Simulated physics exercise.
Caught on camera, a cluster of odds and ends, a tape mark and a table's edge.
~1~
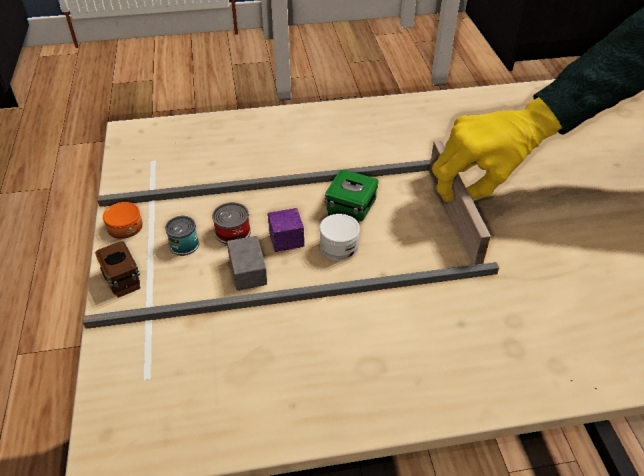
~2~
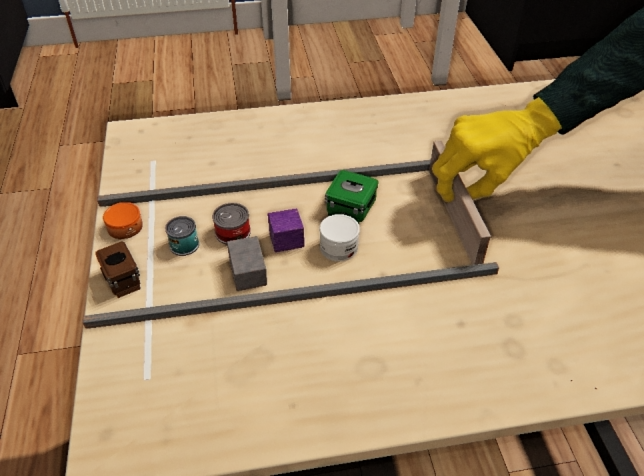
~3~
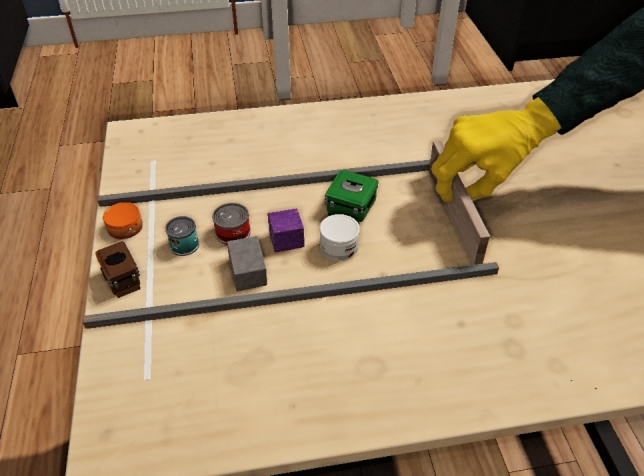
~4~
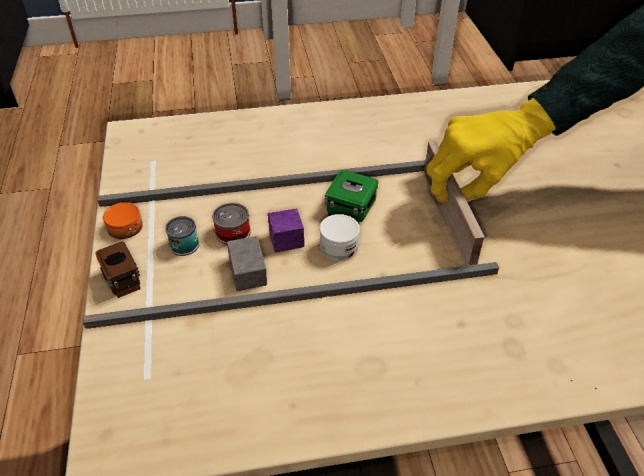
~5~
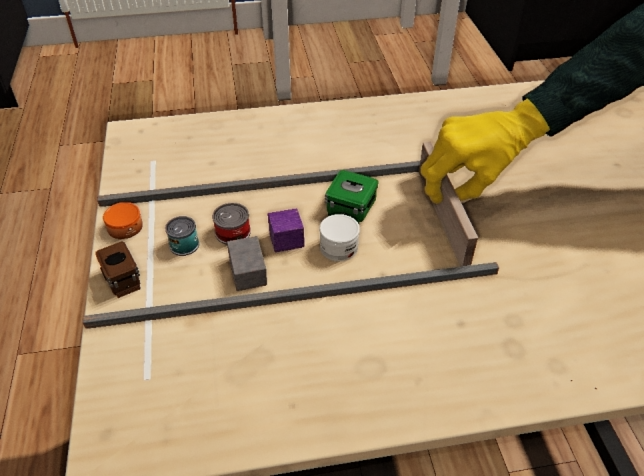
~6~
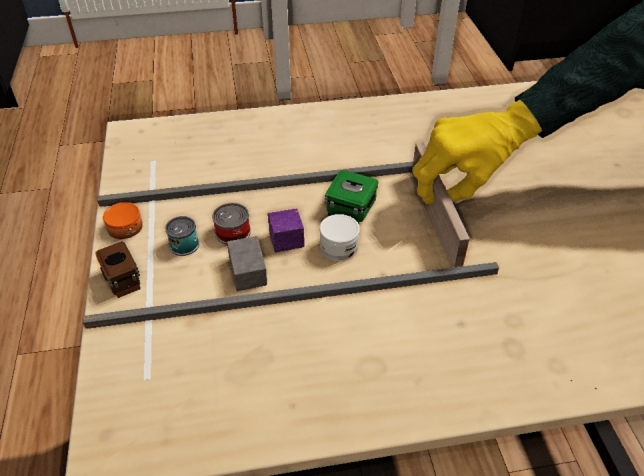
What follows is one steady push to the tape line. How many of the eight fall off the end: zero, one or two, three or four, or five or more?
In the end the number that fall off is three or four.
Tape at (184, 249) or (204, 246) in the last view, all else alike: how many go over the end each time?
The counts: 1 and 0.
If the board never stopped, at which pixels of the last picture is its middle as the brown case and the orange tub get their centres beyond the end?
Its middle is around (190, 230) and around (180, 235).
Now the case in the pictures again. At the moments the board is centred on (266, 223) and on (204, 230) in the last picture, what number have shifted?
First 6, then 8.
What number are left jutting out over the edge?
That would be 2.
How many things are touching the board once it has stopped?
2 of them.
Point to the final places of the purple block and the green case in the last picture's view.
First (101, 255), then (128, 224).
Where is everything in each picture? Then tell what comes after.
In the first frame, orange tub (123, 220); brown case (119, 269); turquoise pot (182, 236); board (457, 200); tape (151, 252).
In the second frame, brown case (119, 269); board (457, 200).
In the third frame, turquoise pot (182, 236); red pot (232, 224).
In the fourth frame, orange tub (123, 221); white tub (339, 238).
In the fifth frame, brown case (119, 269); purple block (286, 230).
In the sixth frame, orange tub (123, 221); brown case (119, 269); turquoise pot (182, 236); board (438, 203); tape (151, 252).
Soon after, none off yet; orange tub at rest near (123, 221); brown case at rest near (119, 269); turquoise pot at rest near (182, 236).
At rest, the number that fall off is three or four; fallen, red pot, turquoise pot, brown case and orange tub.
